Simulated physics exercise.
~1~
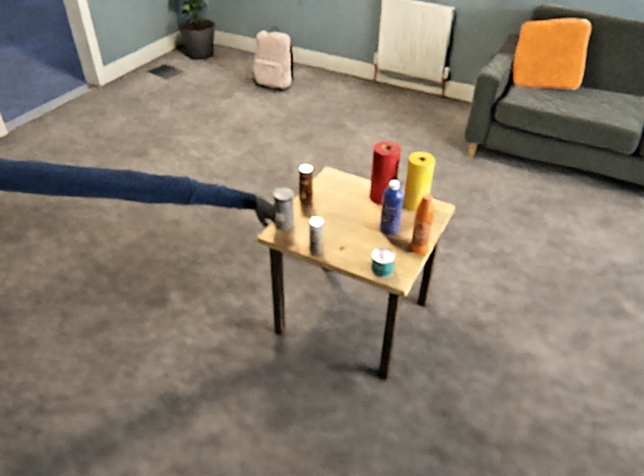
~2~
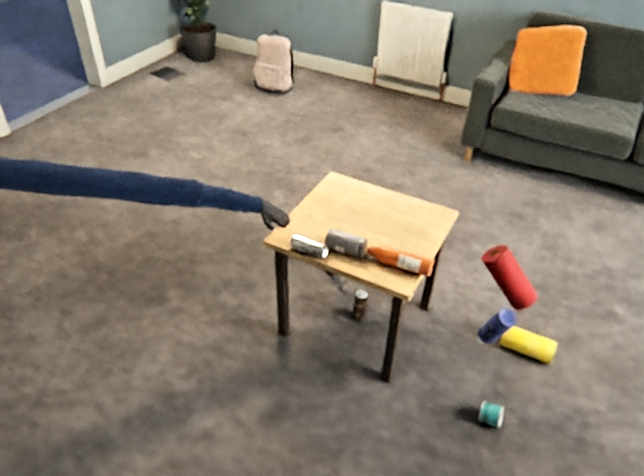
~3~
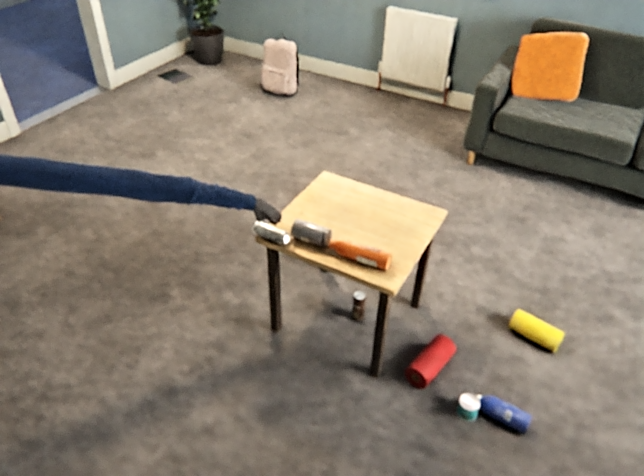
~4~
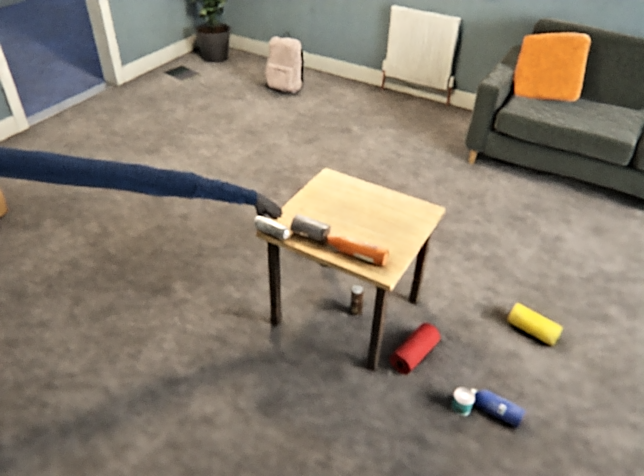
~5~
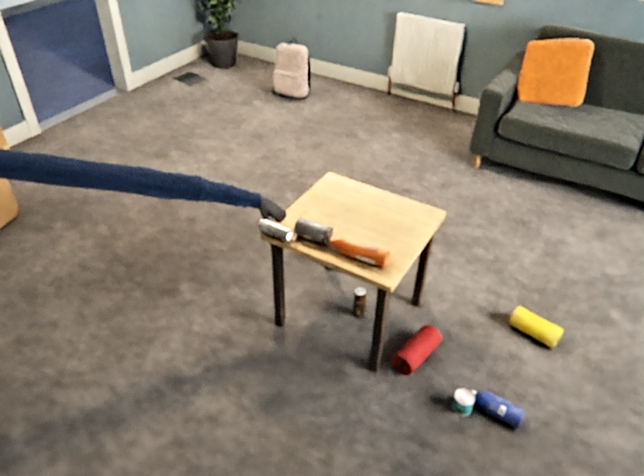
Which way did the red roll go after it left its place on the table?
The red roll went down, ending up on its side on the carpet near the table.
